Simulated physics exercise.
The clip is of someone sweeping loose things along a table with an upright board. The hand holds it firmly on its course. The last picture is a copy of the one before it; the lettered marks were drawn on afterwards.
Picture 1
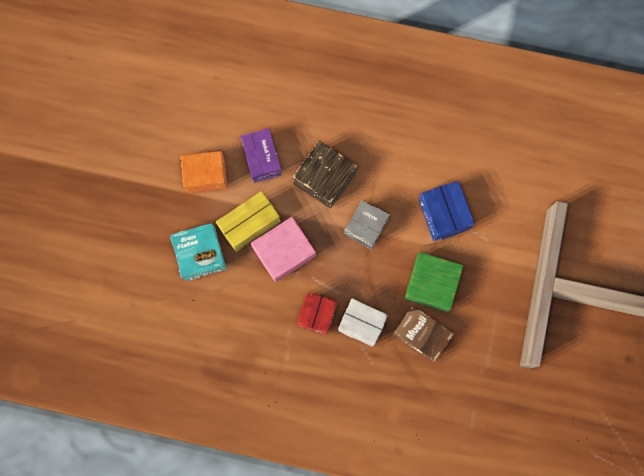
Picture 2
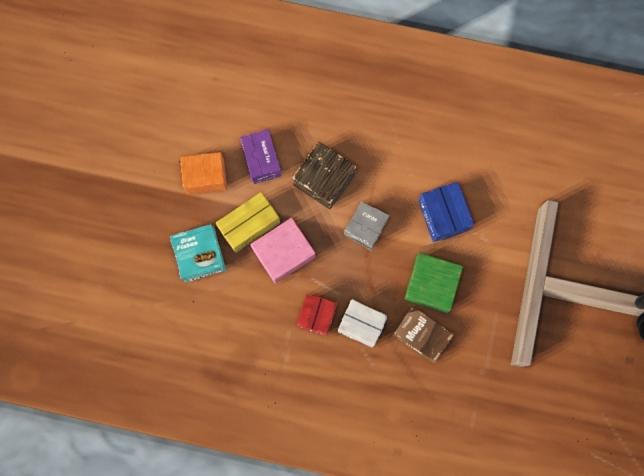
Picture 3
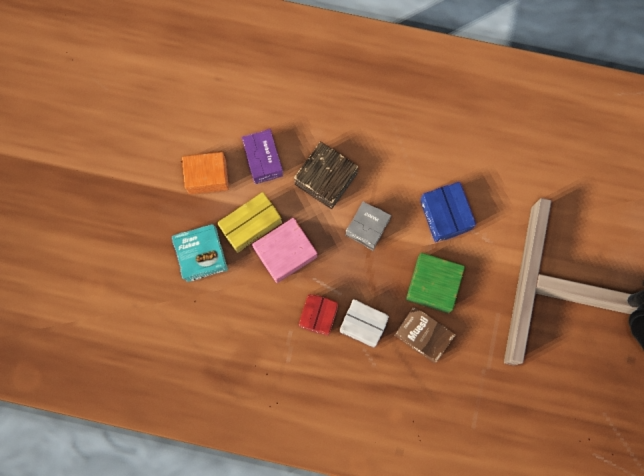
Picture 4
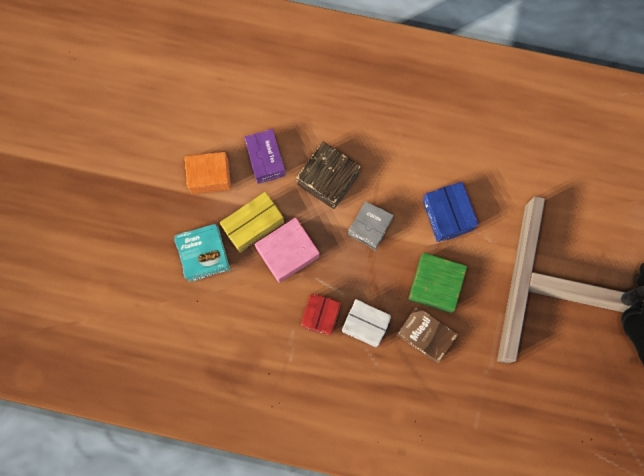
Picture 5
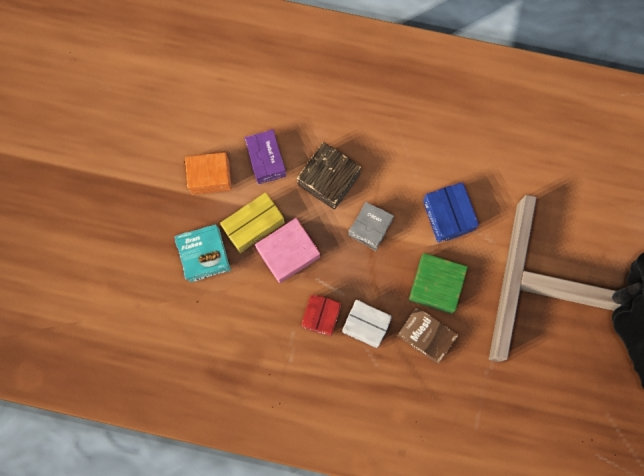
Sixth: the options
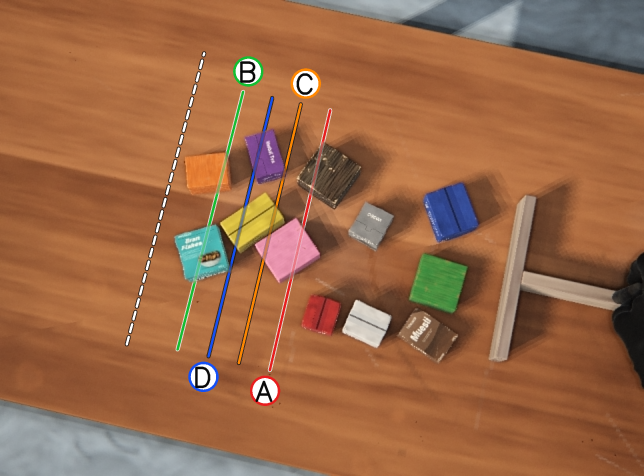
Wooden T-shaped board edging slightly left across a table toward scattered colourful blocks and boxes, a dark-gloved hand appearing behind it.
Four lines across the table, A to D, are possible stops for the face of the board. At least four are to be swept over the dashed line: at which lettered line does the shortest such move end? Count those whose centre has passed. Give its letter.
At D, and not before.
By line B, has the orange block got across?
Yes.
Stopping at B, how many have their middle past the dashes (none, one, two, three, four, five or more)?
In all, five or more.
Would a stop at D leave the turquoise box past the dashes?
Yes.
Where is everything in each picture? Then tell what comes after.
In the first frame, green block (433, 282); pink block (284, 250); blue box (446, 212).
In the second frame, board (540, 281); white box (363, 324).
In the third frame, board (532, 279); orange block (206, 173).
In the fourth frame, board (525, 277); turquoise box (203, 253).
In the fifth frame, board (517, 276); purple box (265, 157); red box (321, 316); grey packet (371, 226).
On the marked copy, A at (301, 236); B at (211, 217); C at (271, 230); D at (241, 223); the dashed line at (167, 194).
Taking D. A third of the way, board (418, 254); orange block (209, 174); turquoise box (203, 253); none across.
Two thirds of the way, board (319, 232); orange block (192, 170); turquoise box (184, 255); none across.
When it is over, board (243, 216); orange block (134, 153); turquoise box (111, 239); four across.
As for the rest, A gets none across; B gets eight across, but is farther than needed; C gets only two across.
